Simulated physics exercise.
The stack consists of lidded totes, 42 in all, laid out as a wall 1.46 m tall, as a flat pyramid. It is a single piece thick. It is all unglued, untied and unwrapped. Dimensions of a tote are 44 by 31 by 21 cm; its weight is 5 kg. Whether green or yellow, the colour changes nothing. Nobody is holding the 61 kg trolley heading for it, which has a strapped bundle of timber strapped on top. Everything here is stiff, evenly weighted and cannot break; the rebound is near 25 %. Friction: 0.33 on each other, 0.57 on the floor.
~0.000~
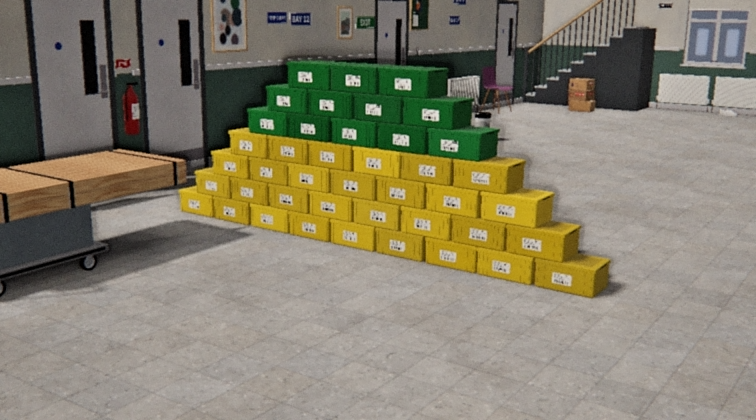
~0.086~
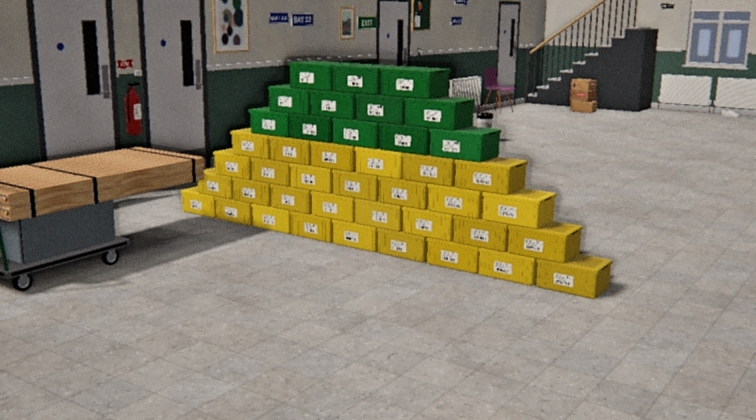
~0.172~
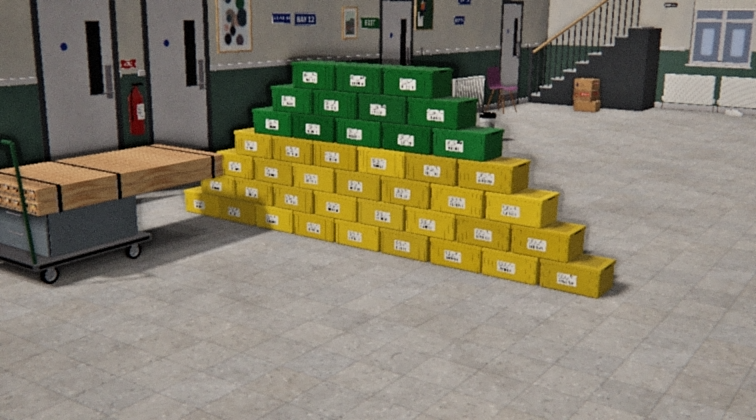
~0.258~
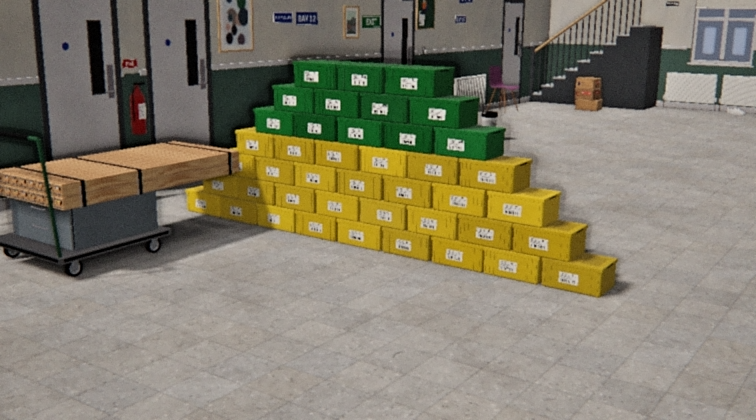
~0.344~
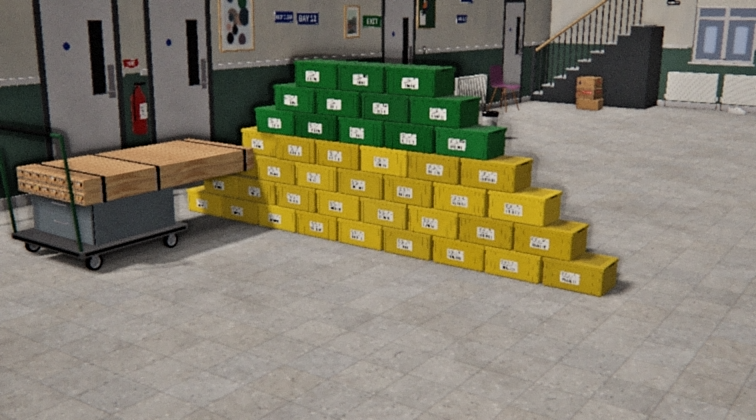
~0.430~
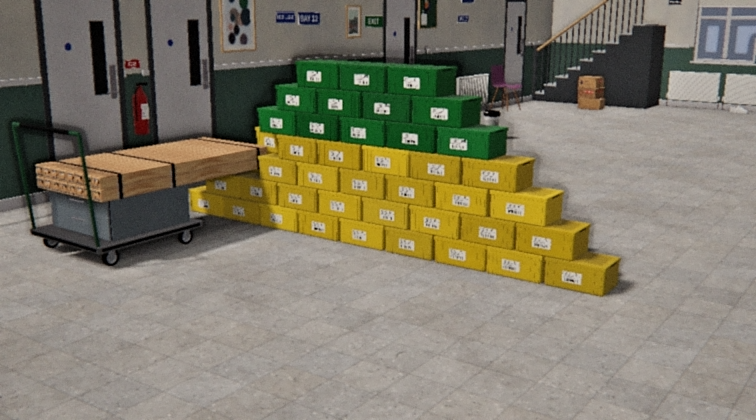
In the video, a trolley loaded with strapped wooden boards rolls in from the left, unattended, toward a stepped wall of green and yellow boxes, and its load reaches the left end of the stack, which stays largely unchanged.
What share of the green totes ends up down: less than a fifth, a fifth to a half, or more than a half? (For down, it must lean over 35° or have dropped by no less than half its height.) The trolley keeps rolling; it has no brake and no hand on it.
Less than a fifth.
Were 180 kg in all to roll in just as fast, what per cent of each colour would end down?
You'd get yellow 10 and green 0 percent.
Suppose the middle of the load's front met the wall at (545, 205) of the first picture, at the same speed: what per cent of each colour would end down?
That would leave yellow at 10 % and green at 0 %.
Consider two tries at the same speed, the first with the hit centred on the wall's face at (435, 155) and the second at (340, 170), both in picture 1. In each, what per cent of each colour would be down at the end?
First try then second: Yellow 10 and 20, green 80 and 100 per cent.
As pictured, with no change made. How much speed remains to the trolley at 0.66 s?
Speed: Close to 1.5 m/s.
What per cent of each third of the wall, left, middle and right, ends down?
20, 0 and 0 per cent, from left to right.
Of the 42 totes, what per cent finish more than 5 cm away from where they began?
20 in a hundred.
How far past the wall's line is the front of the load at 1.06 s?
105 cm.
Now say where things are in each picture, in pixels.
In the first frame (we follow the side turned to the camera), load (181, 168) 65 cm short of the wall; top green tote (352, 80); top yellow tote (376, 163); no piece has moved.
In the second frame, load (199, 165) 47 cm short of the wall; top green tote (354, 80).
In the third frame, load (218, 162) 29 cm short of the wall; top green tote (357, 80).
In the fourth frame, load (235, 158) 12 cm short of the wall; top green tote (359, 79).
In the fifth frame, load (249, 155) 50 mm into the wall's line; top green tote (360, 79); 2 stirred so far.
In the sixth frame, load (263, 153) 19 cm into the wall's line; top green tote (361, 79); top yellow tote (384, 162); 2 stirred so far.
Around 0.66 s, load 55 cm past the wall's line, still rolling; none of the 12 green totes down (1 of 42 in all colours); top green tote unmoved.
Around 1.06 s, load 1.03 m past the wall's line, still rolling; none of the 12 green totes down (2 of 42 in all colours); top green tote unmoved.
Finally (1.9 s), load 1.10 m past the wall's line, still rolling; none of the 12 green totes down (2 of 42 in all colours); top green tote unmoved; top yellow tote unmoved. That is 0 per cent. Seen by the last camera, middles, top green tote near (373, 77), top yellow tote near (395, 159).
